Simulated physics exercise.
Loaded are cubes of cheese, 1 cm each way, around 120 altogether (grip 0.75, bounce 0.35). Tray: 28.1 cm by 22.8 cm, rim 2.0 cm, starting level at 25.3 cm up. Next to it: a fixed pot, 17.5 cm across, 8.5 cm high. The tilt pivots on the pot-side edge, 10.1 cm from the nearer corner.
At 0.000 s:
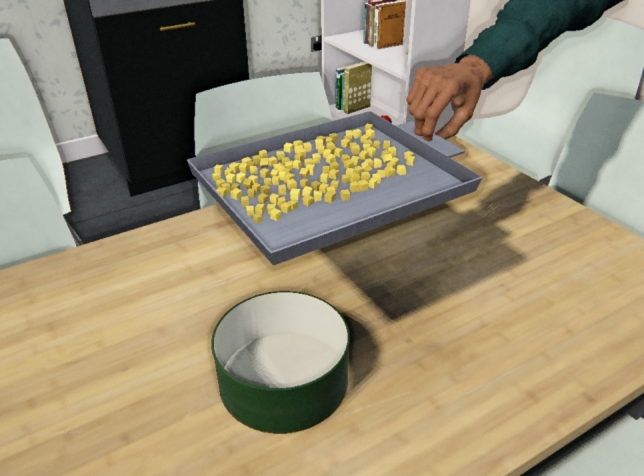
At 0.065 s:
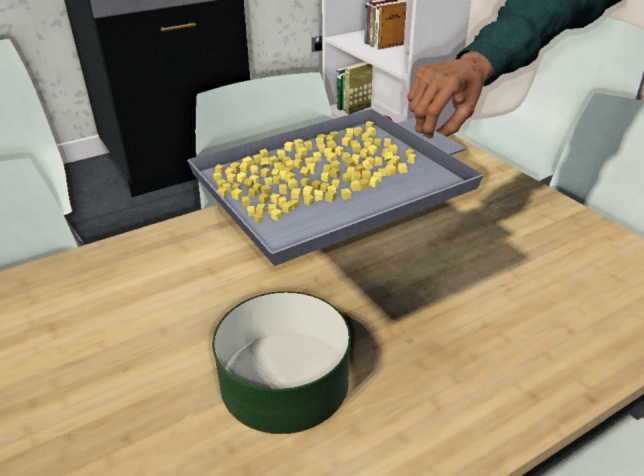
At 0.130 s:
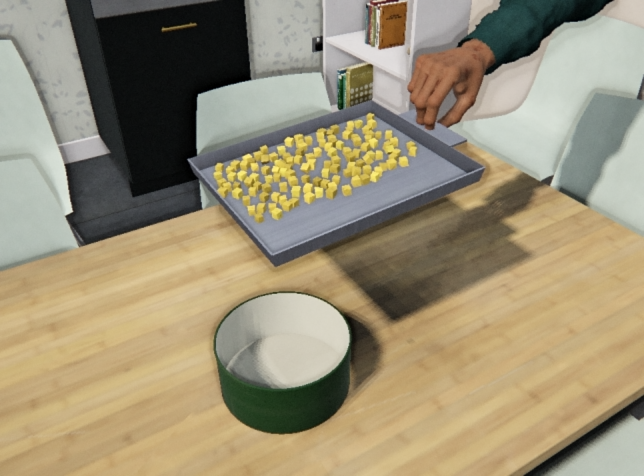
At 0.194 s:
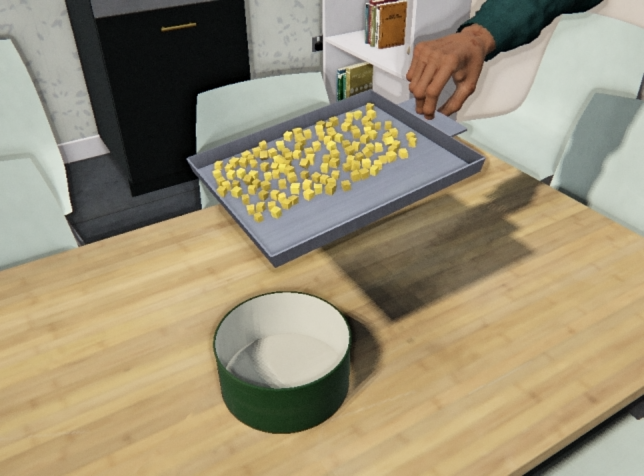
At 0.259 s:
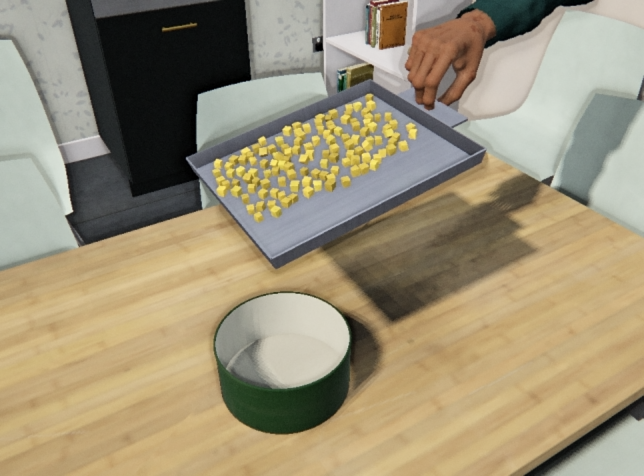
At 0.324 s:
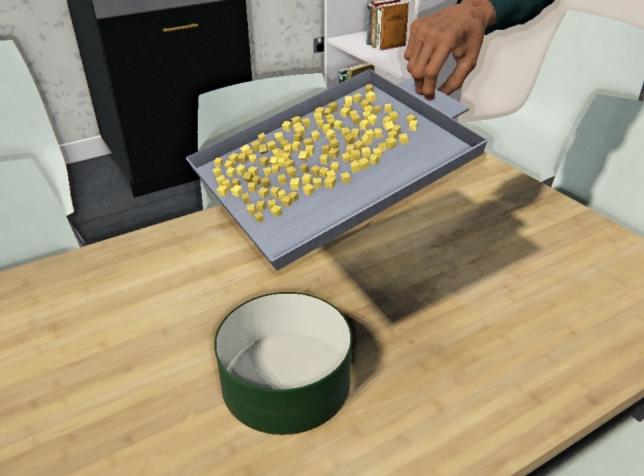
At a light wooden table ringed with pale chairs, a hand holds a grey tray scattered with small yellow cubes above and behind a green pot with a white inside. The tray starts nearly level, then the hand raises its right side, slanting it gently down leftward while the cubes barely move.
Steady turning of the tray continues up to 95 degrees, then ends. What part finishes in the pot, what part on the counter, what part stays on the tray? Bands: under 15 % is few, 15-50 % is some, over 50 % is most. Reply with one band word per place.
Pot some, counter most, left on the tray few.
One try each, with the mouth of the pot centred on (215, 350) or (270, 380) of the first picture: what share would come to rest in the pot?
I'd say close to 80 percent for the first spot and 55 percent for the second.
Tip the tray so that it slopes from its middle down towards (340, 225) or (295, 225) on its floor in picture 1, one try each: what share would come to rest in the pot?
About 70 per cent on the first try and 65 per cent on the second.
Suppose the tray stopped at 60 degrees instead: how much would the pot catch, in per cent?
I'd say close to 0 percent.
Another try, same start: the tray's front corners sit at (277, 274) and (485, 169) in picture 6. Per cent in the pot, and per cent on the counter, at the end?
Pot 70, counter 30.
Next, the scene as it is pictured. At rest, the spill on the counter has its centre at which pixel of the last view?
Middle of the spill at rest: Roughly (174, 433).
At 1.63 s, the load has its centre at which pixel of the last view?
The middle of the load should be near (235, 218) then.
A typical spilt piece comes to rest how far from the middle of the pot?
Roughly 20 centimetres.
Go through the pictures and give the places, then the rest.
The first picture shows tray tilt 0 degrees, front corners at (273, 250) and (478, 177); middle of the pieces at (310, 169); pot at (281, 336).
The second picture shows tray tilt 1 degrees, front corners at (273, 250) and (479, 174); middle of the pieces at (311, 168).
The third picture shows tray tilt 3 degrees, front corners at (274, 252) and (481, 167), lowest corner left front; middle of the pieces at (311, 165).
The fourth picture shows tray tilt 7 degrees, front corners at (273, 253) and (481, 157), lowest corner left front; middle of the pieces at (310, 159).
The fifth picture shows tray tilt 10 degrees, front corners at (273, 255) and (482, 149), lowest corner left front; middle of the pieces at (310, 155).
The sixth picture shows tray tilt 13 degrees, front corners at (273, 257) and (483, 140), lowest corner left front; middle of the pieces at (310, 151); pot at (283, 337). Its pace works out near 50 degrees a second.
Then, at 1.11 s, tilt 51 degrees; the tray holds 100 %, the pot 0 %.
After 1.63 s, tilt 77 degrees; the tray holds 75 %, the pot 0 %.
Then, at 2.21 s, tilt 95 degrees; the tray holds 25 %, the pot 10 %.
At rest (3.7 s), pot 30 %, counter 70 %, tray 0 %.
